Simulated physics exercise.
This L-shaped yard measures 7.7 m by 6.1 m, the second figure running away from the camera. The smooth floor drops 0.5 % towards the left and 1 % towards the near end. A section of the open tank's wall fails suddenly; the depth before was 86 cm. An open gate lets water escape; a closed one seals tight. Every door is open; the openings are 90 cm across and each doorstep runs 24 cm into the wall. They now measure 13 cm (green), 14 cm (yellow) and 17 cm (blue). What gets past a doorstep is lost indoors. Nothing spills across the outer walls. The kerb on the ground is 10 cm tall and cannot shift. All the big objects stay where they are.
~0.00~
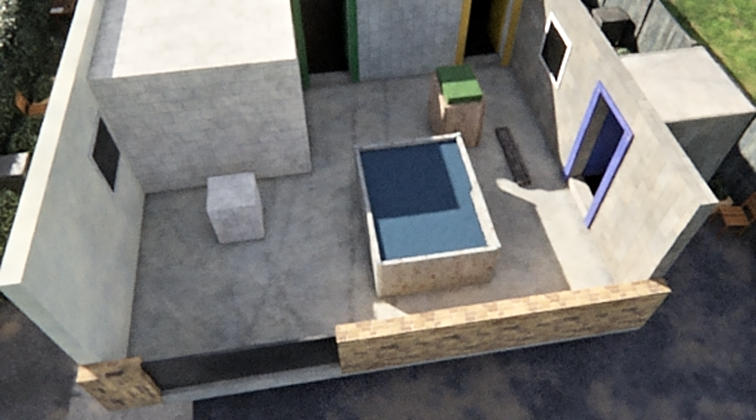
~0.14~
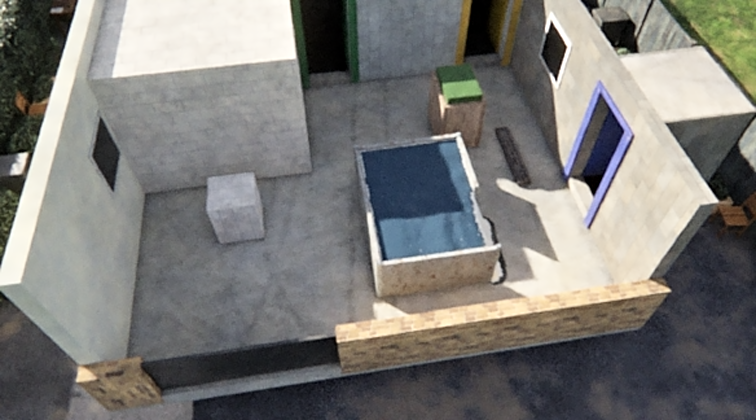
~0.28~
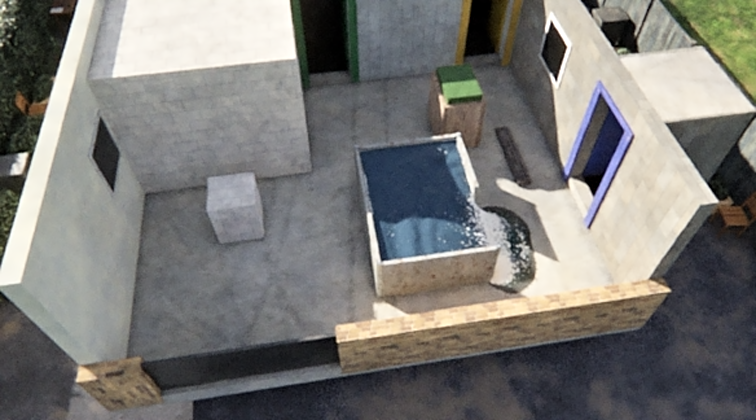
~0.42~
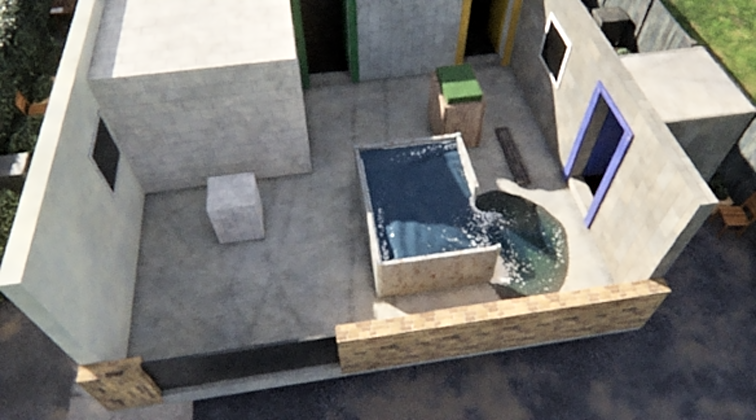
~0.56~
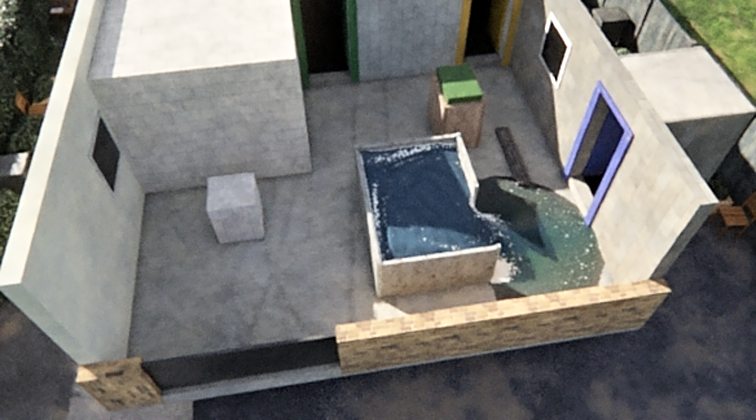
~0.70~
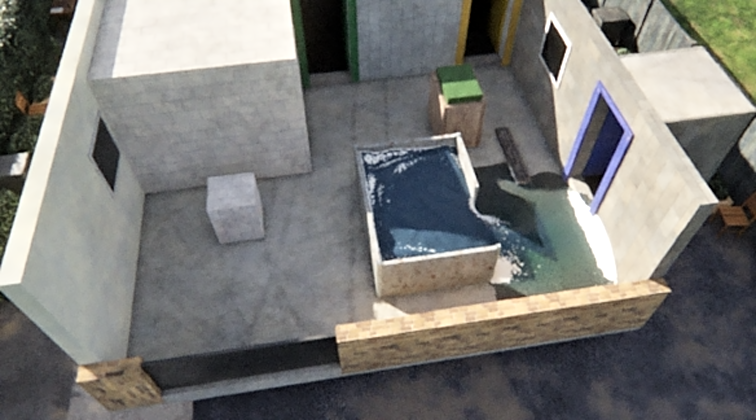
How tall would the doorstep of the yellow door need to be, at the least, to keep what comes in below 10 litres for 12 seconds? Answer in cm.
Some 27 cm above the ground.
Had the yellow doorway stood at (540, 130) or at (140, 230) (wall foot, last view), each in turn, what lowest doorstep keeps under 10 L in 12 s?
About 10.0 and 9.5 cm.
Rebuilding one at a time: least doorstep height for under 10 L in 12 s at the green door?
Roughly 10.0 cm at green.
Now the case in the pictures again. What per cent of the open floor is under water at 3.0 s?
Some 40 per cent of it.
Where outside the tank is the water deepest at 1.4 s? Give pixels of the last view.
At about (597, 311).
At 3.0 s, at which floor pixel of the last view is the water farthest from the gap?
At about (507, 68).
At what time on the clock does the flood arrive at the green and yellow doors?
Green 4.0 s, yellow 2.4 s.
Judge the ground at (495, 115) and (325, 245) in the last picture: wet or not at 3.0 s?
In turn: Under water, still dry.
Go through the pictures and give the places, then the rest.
In the first frame, the open tank at (422, 197) is whole and still, 86 cm deep; the yellow door at (488, 28) is dry.
In the second frame, the front is at a hidden place, 0.3 m from the gap at (480, 237); 0.3 m2 of floor is wet, 86 cm left at the back.
In the third frame, water pours out at (479, 239) and has run 0.9 m, to (526, 239); about 13 cm deep outside, 87 cm at the back.
In the fourth frame, water pours out at (479, 240) and has run 1.5 m, to (562, 231); about 10 cm deep outside, 83 cm at the back.
In the fifth frame, the gap is at (479, 240), the front 2.0 m out at (602, 256); the back of the open tank holds 74 cm.
In the sixth frame, the front is at (594, 212), 2.1 m from the gap at (479, 240); 5.6 m2 of floor is wet, 72 cm left at the back; the yellow door at (488, 28), 4.8 m from the gap, is still 2.9 m from the nearest water.
After 1.4 s water covers 20 % of the floor, deepest (64 cm) near (597, 311); it has not reached the yellow door.
After 3.0 s water covers 40 % of the floor, deepest (36 cm) near (619, 308); 20 cm at the yellow door, 2 litres in over its 14 cm doorstep.
After 12.0 s water covers 95 % of the floor, deepest (16 cm) near (137, 384); 6 cm at the yellow door, 146 litres in over its 14 cm doorstep.
At the yellow door as built, the water arrived by 2.5 s and peaked near 29 cm at 3.4 s.
With a doorstep of 24 cm, 20 litres would have come in within the 12 s; with 33 cm, 1 litre. So under 10 litres takes about 27 cm.
